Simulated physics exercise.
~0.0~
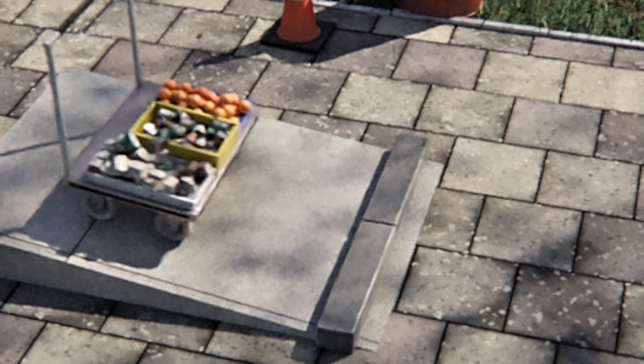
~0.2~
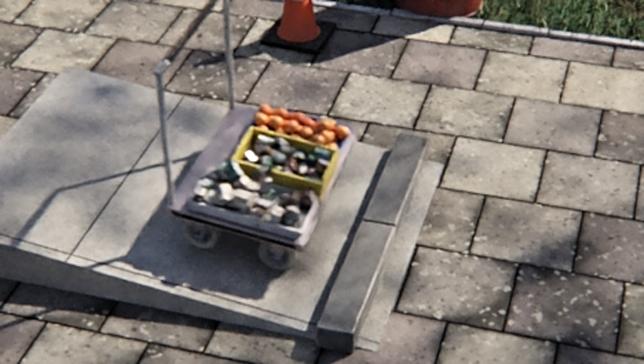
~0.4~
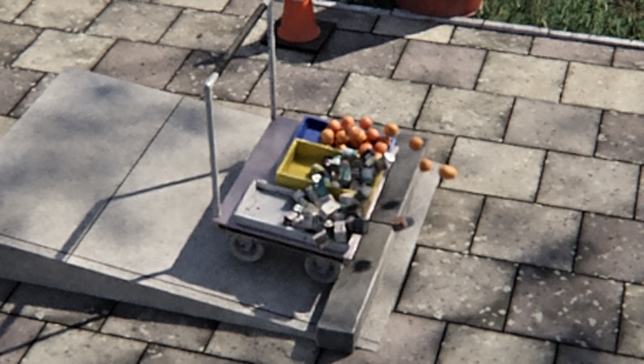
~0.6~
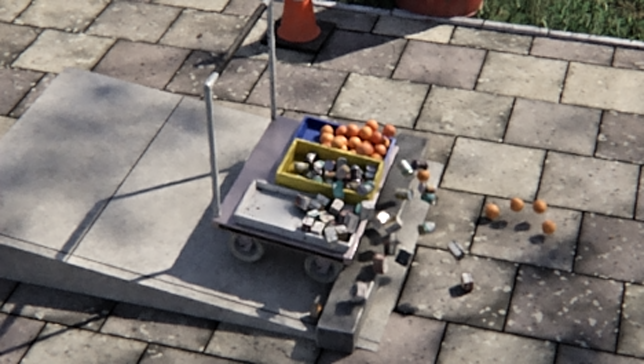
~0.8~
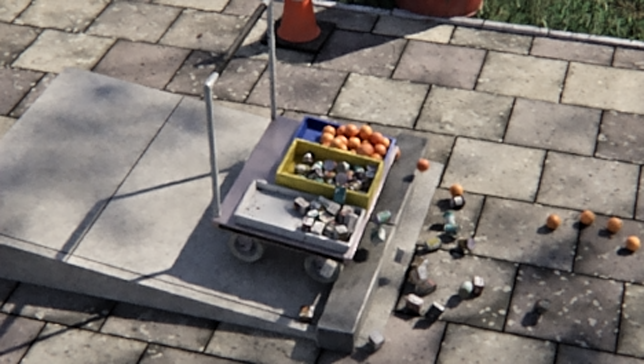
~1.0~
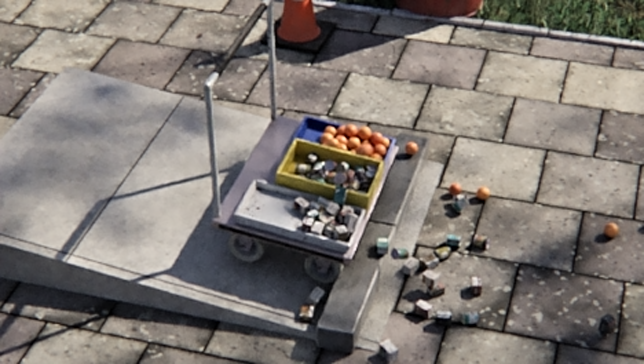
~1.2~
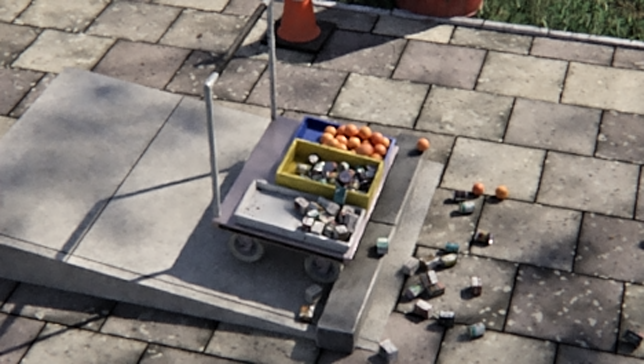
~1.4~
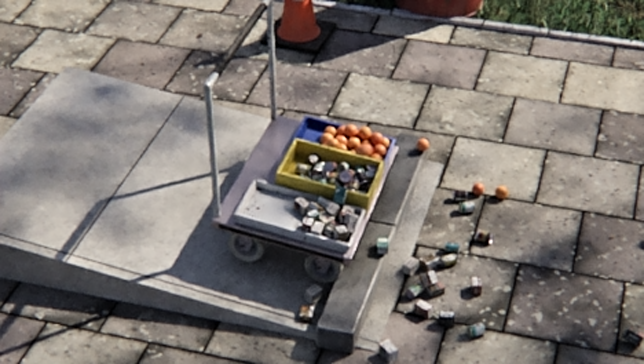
On a sunlit stone pavement, a flat trolley carrying a blue crate of oranges, a yellow crate of small tins and a white crate of small cartons rolls rightward down a low grey ramp. It reaches the beam at the foot of the ramp and stops abruptly, while the crates keep their places on the deck. The loose goods surge forward, and several oranges, tins and cartons fly over the front edges. They drop past the beam, scatter across the paving and roll or tumble apart, a few oranges travelling farthest right. Finally everything lies still, with many goods remaining in the crates.
